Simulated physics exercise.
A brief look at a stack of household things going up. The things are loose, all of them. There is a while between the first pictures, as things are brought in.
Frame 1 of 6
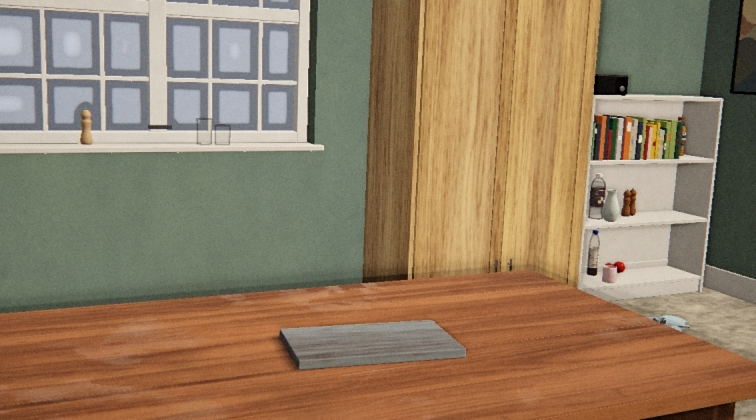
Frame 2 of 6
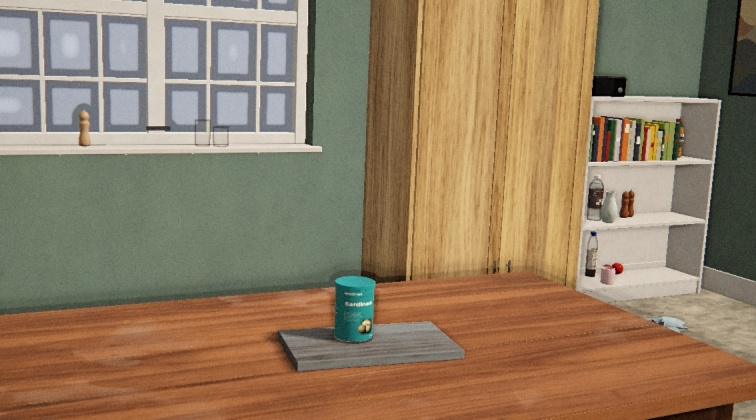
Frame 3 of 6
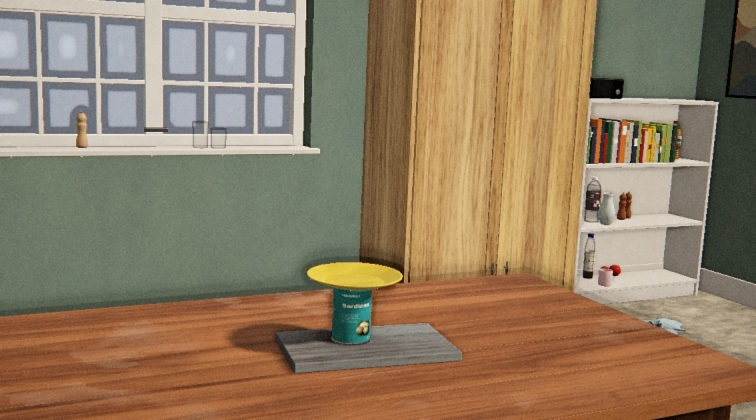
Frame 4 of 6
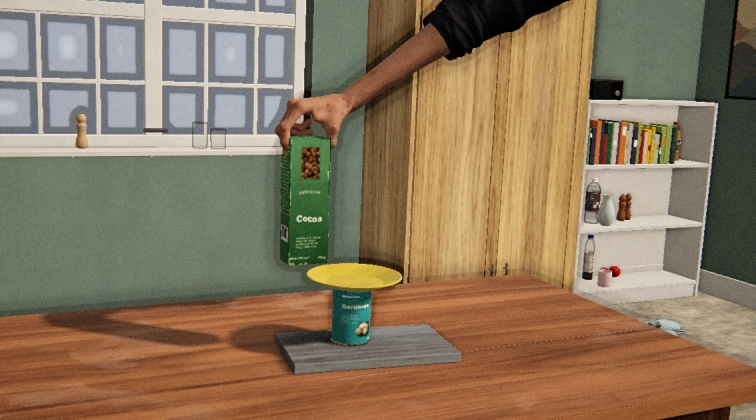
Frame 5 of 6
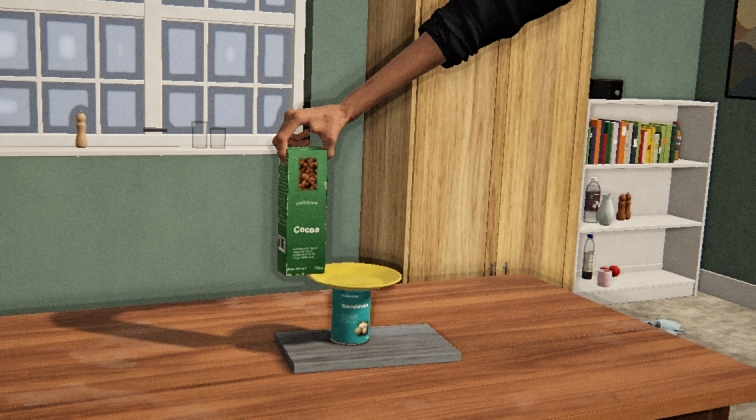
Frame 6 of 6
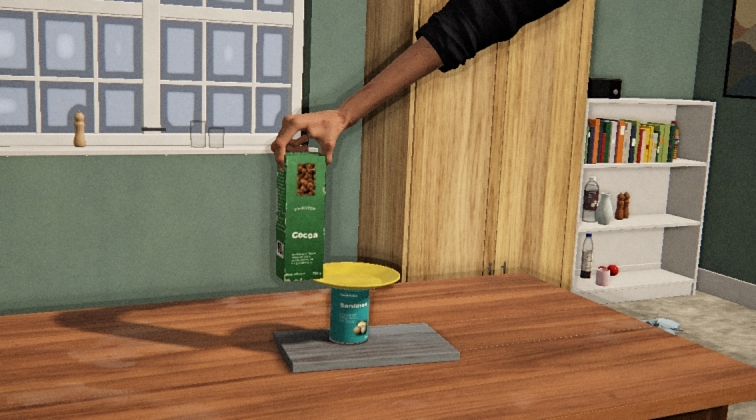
In this clip, a turquoise tin and then a yellow plate appear stacked on a grey board on a wooden table, and a hand brings in a green cocoa carton, lowering it slightly onto the plate's left edge while still gripping it.
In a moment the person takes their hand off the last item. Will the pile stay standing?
My prediction: Unsteady.
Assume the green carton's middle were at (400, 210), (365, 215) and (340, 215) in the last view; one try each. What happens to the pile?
First the pile topples, second it remains standing, third it remains standing.
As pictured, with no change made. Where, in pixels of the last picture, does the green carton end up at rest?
Roughly pixel (218, 343) in the last picture.
Then, 0.40 s later than the last frame, green carton now fallen.
Then, 0.60 s later than the last frame, things are still on the move.
When it is over, fallen, green carton; the other 3 as before. End places, in pixels of the last picture, green carton near (218, 343). The pile gives way.
